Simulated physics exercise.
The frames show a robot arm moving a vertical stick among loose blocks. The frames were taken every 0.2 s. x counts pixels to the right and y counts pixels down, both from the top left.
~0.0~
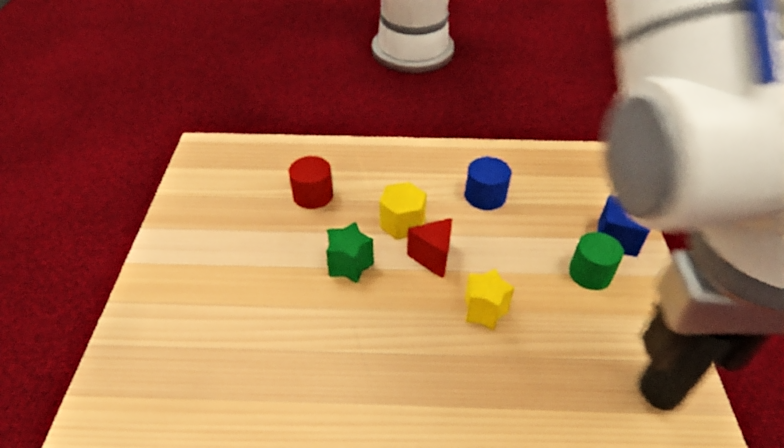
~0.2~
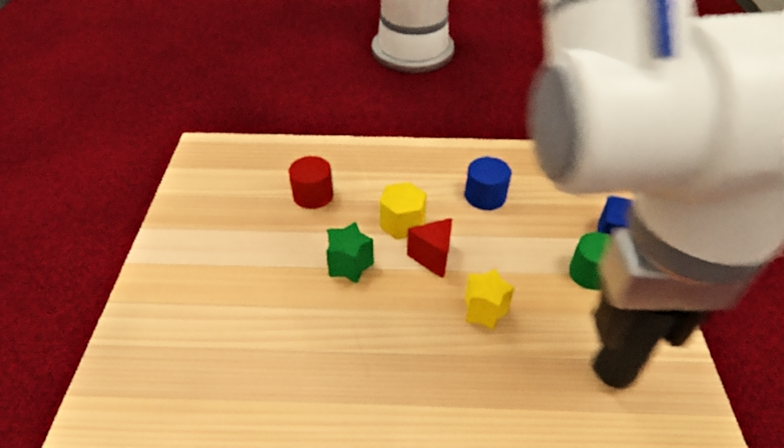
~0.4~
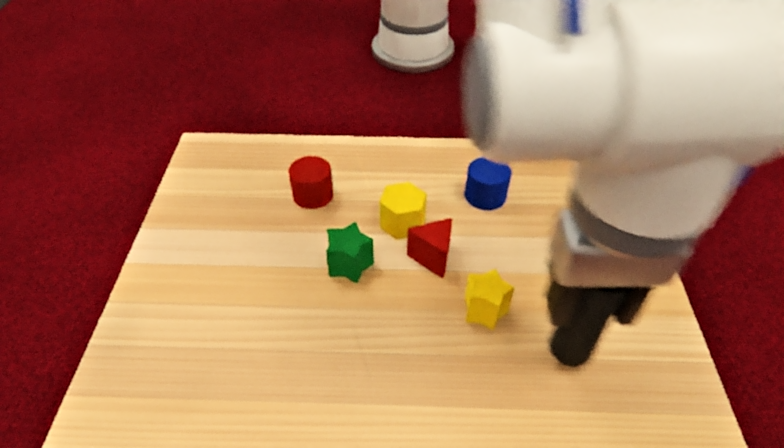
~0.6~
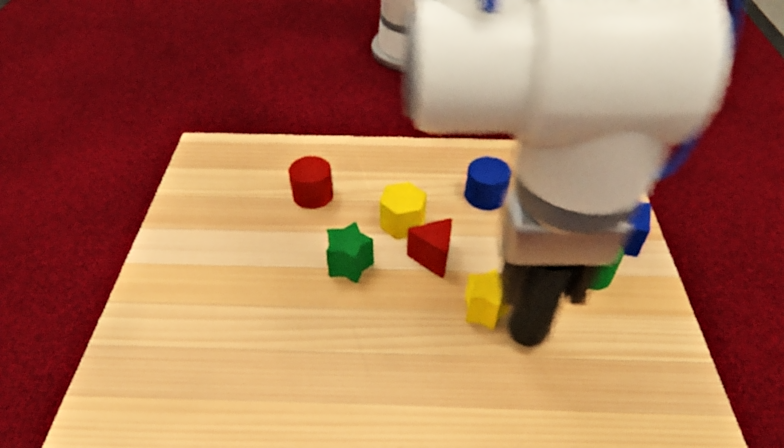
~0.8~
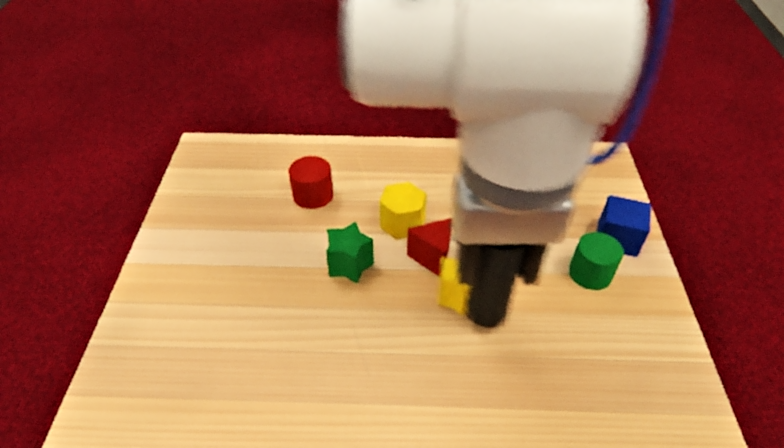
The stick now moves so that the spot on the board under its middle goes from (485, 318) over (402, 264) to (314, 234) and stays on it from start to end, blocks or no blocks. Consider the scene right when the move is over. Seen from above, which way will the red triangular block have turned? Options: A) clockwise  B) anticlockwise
A
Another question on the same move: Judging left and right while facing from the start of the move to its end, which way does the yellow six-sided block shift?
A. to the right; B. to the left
Letter A.
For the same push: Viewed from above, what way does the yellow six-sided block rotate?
It goes round the way clock hands do.
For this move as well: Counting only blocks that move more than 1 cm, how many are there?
Three or more blocks move more than 1 cm.
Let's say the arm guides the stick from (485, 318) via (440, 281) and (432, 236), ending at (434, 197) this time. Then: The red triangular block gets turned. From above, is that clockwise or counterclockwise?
Clockwise, from overhead.
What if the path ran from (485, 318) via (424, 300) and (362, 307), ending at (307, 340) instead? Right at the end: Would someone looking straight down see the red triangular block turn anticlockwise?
I believe not.
What follows on the original path. One third of the way, stick (430, 271); yellow six-sided block (395, 180), turned 25° clockwise; red triangular block (404, 206), turned 30° clockwise; yellow star (402, 237).
Two thirds of the way, stick (371, 245); green star (314, 234), turned 85° anticlockwise; yellow six-sided block (394, 172), turned 55° clockwise; red triangular block (364, 190), turned 90° clockwise; yellow star (342, 213), turned 15° anticlockwise.
At the end, stick (312, 226); green star (291, 232), turned 170° anticlockwise; yellow six-sided block (395, 171), turned 55° clockwise; red triangular block (361, 189), turned 95° clockwise; yellow star (285, 193).
